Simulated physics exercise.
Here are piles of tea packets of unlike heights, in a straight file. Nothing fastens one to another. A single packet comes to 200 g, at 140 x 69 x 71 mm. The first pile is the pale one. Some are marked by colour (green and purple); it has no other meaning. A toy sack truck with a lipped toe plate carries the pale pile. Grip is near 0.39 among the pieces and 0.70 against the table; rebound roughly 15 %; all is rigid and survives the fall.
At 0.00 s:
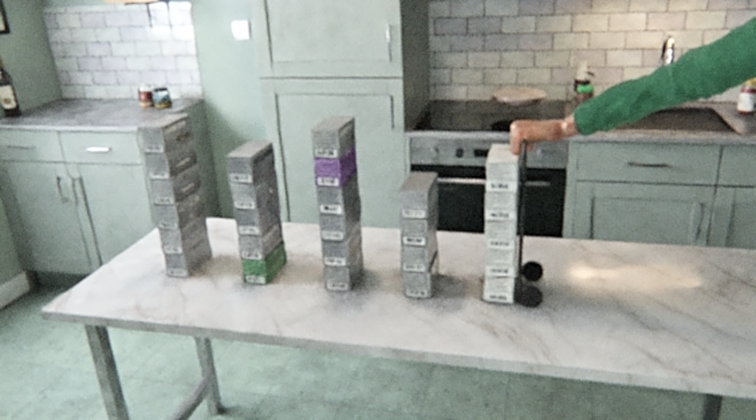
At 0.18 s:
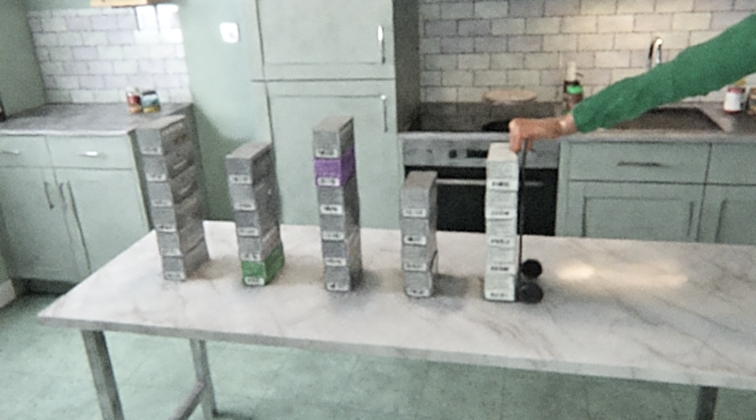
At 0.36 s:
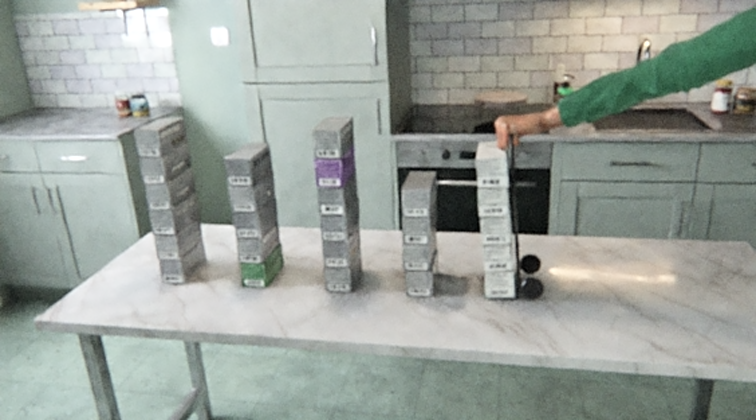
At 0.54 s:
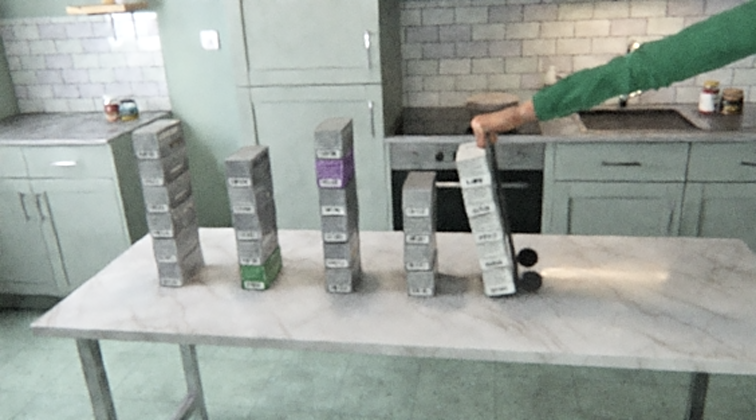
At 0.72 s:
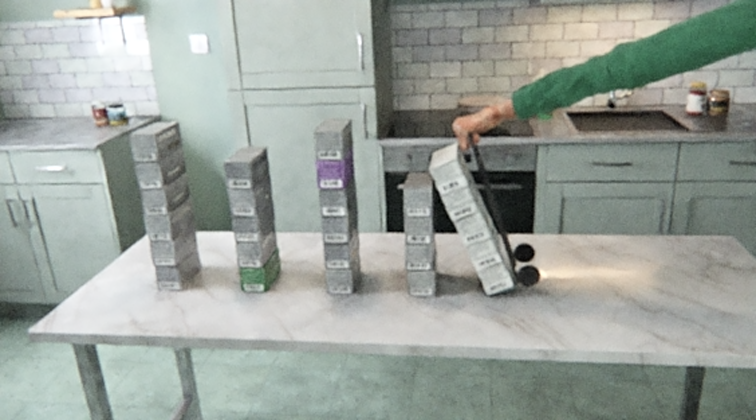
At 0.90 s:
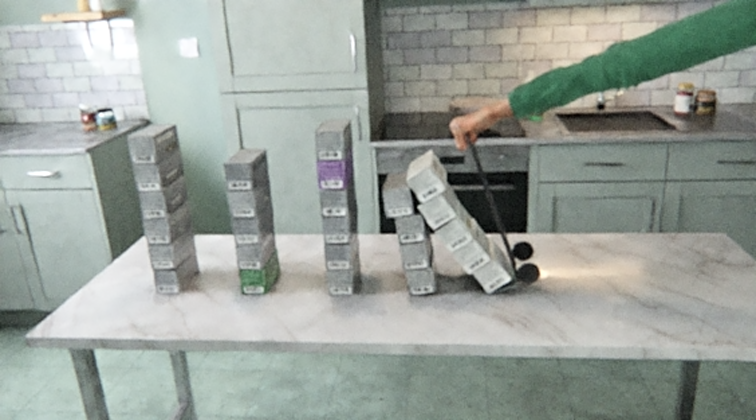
The video shows a green-sleeved hand tilting a small hand truck leftward beside five stacks of small boxes on a marble table; the pale stack leans off it against the neighbouring grey stack, whose upper boxes shift left.
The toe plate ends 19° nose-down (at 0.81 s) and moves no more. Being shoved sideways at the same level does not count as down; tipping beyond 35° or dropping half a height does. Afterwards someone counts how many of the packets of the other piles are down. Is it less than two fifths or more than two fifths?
The part is upwards of two fifths.
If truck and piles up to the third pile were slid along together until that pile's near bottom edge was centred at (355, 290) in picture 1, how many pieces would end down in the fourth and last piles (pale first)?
Then fourth 4, last 0.
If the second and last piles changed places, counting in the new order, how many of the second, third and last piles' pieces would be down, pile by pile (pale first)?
Then second 5, third 6, last 4.
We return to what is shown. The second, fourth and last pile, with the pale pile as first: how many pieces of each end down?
By pile: Second 4, fourth 5, last 6.
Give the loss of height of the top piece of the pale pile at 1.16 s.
Roughly 10 cm.
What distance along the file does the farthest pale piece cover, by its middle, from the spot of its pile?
Roughly 38 cm along.
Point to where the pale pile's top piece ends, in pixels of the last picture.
Around (356, 244).
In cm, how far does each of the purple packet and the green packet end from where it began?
About: Purple 30, green 4.
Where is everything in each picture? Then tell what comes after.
In the first frame (each place is the centre of the face we see best; the camera moves round a little), truck frame (523, 177) 0° forward; purple packet (327, 173); green packet (277, 261); the others all in place.
The second frame shows truck frame (523, 175) 0° forward; purple packet (328, 173).
The third frame shows truck frame (513, 171) 5° forward, top of the pale pile leaning 5°; purple packet (329, 173); the others all in place.
The fourth frame shows truck frame (494, 168) 12° forward, top of the pale pile leaning 12°; purple packet (330, 174); the others all in place.
The fifth frame shows truck frame (480, 168) 18° forward, top of the pale pile leaning 23°; purple packet (330, 175); the others all in place.
The sixth frame shows truck frame (478, 167) 19° forward, top of the pale pile leaning 32°; purple packet (331, 175); green packet (273, 271); steepest lean 7°, the packet at (398, 203); 4 have shifted.
By 1.16 s, 5 of the pale pile down; 3 of the 21 other packets down; purple packet tilted 8°.
By 1.56 s, 5 of the pale pile down; 10 of the 21 other packets down; purple packet tilted 59°, 11 cm lower; green packet tilted 23°.
By 2.08 s, 5 of the pale pile down; 20 of the 21 other packets down; purple packet tilted 44°, 19 cm lower; green packet tilted 42°.
When it is over (2.6 s), 5 of the pale pile down; 20 of the 21 other packets down; purple packet tilted 44°, 19 cm lower; green packet tilted 43°. That is 95 per cent. In pixels of the last frame, middles, purple packet near (251, 239), green packet near (247, 266).
